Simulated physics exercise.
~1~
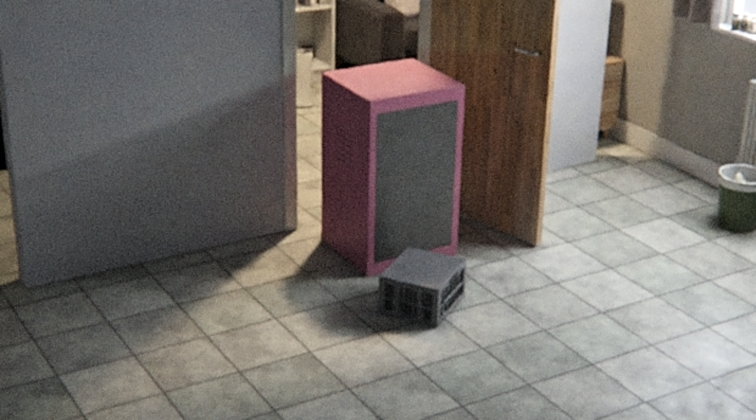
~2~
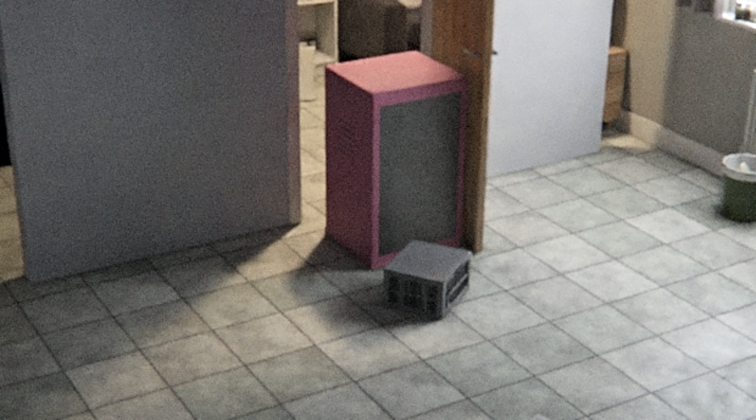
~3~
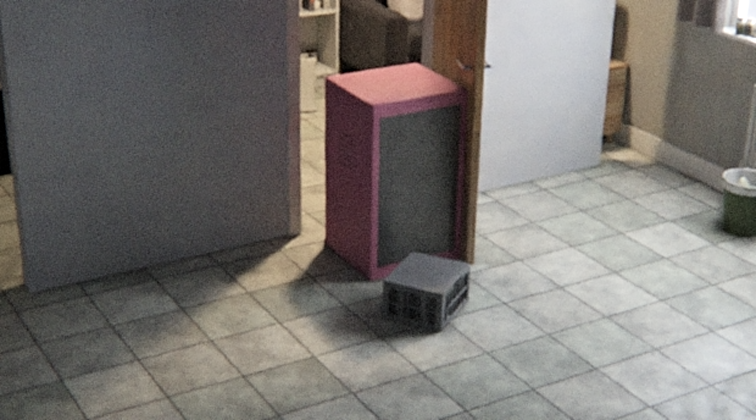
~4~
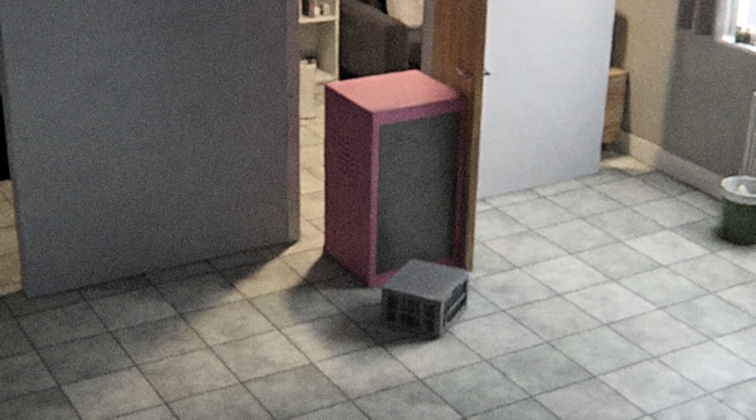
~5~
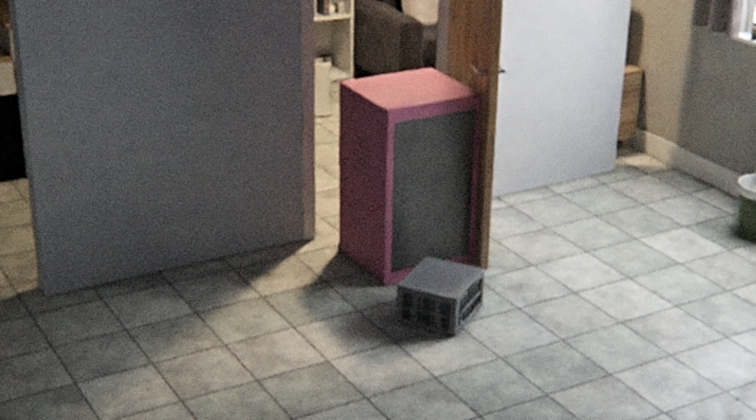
The wooden door swung partway around beside a pink cabinet with a grey front, then stayed standing open, while the cabinet and the small grey crate on the tiled floor in front of it never moved from their spots.
